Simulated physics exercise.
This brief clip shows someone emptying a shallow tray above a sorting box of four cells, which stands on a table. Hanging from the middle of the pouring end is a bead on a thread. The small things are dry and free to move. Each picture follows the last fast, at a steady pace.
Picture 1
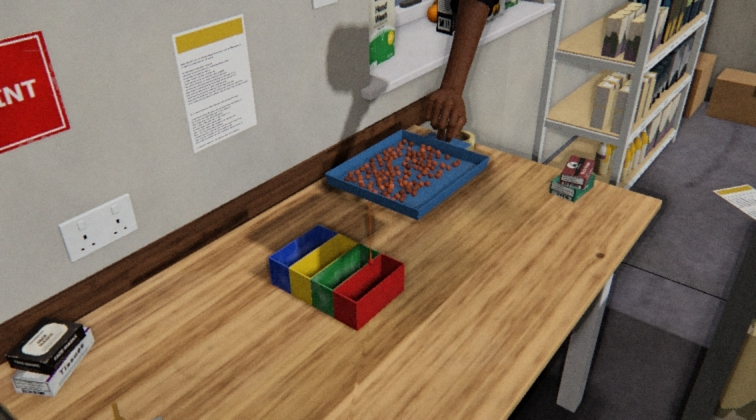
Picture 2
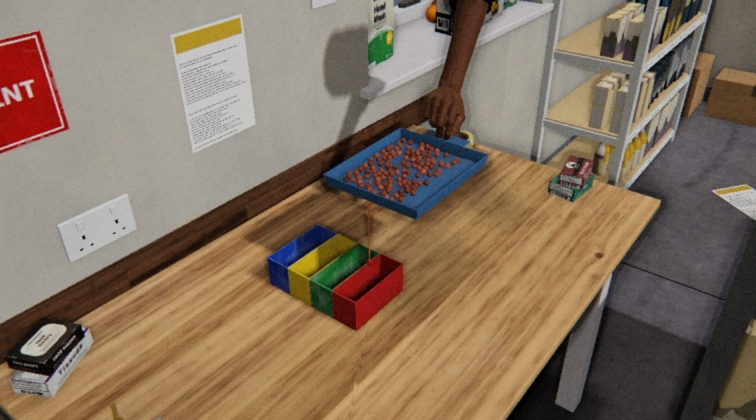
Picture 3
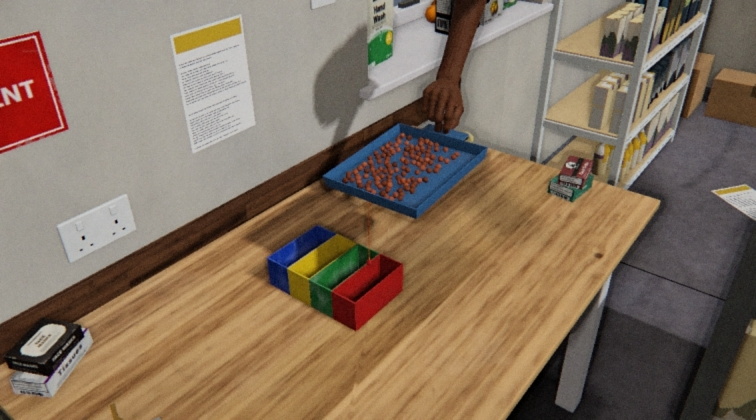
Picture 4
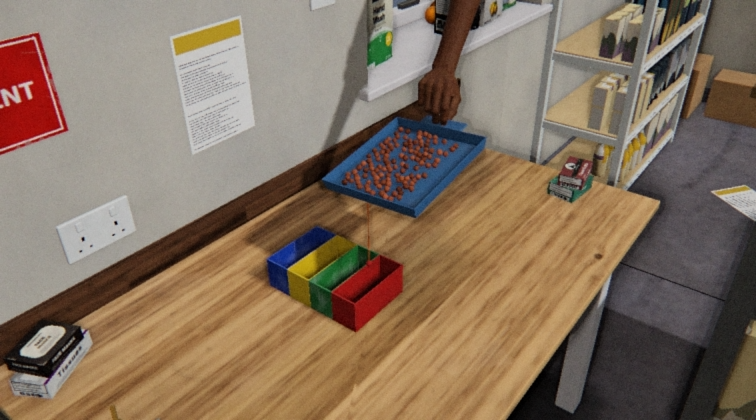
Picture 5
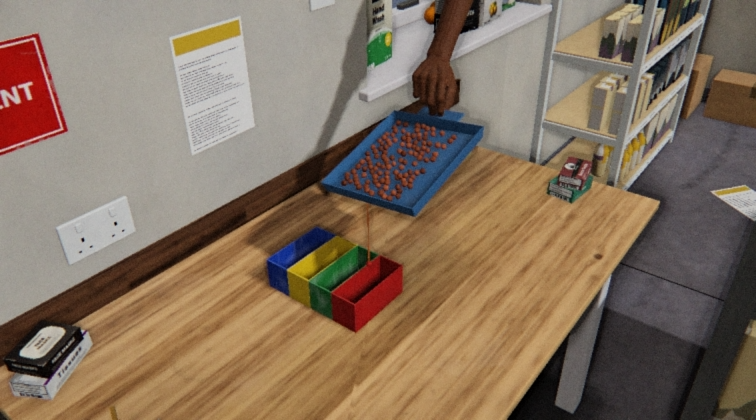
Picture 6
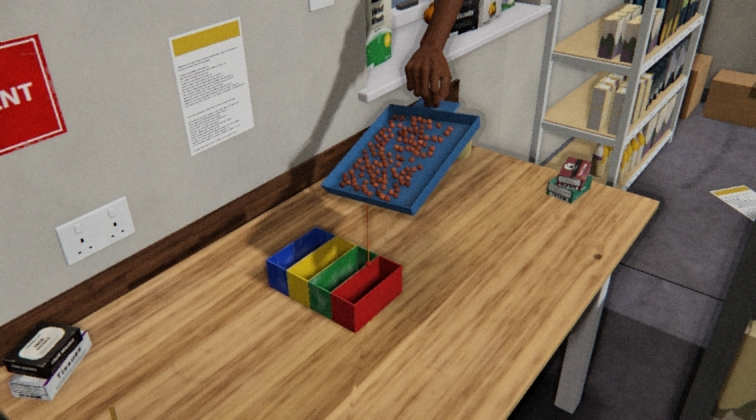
At first, a hand holds a shallow blue tray of small reddish-brown pellets level above a wooden table, behind a sorting box with blue, yellow, green and red cells. Then the hand gradually raises the tray's far end, slanting it clearly toward the box, its left front corner lowest, while the pellets stay spread across it.
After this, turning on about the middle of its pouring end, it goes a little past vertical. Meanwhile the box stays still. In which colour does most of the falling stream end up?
Most of the stream ends up in the yellow cell.
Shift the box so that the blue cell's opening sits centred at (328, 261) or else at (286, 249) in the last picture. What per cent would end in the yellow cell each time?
Roughly 20 per cent, and 40 per cent.
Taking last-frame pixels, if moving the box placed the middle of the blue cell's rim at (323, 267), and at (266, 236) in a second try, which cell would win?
Well, the first time it's the blue one, and the second time it's that red cell.
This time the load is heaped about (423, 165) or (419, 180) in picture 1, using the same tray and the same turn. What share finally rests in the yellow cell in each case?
It's 50 percent the first time and 40 percent the second.
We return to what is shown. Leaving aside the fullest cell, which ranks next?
I'd say green.
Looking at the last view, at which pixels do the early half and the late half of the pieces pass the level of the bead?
Earlier portion about (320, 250); later portion about (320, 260).
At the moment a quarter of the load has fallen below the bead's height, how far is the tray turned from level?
About 120° of tilt.
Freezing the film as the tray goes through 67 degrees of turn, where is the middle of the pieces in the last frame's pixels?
I'd mark the middle close to (352, 173).
Shortly afterwards, tray tipped steeply; the whole lot on the tray.
Next, tray tipped past a quarter turn; the bulk on the tray; a little in the yellow cell; only a few in the blue cell; only a few falling or outside the box.
Some moments later, tray tipped past a quarter turn; near half in the yellow cell; near a quarter in the green cell; a little in the blue cell; a little in the red cell; a little falling or outside the box.
In the end, tray tipped past a quarter turn; near half in the yellow cell; near a quarter in the green cell; a little in the blue cell; a little in the red cell; a little outside the box.
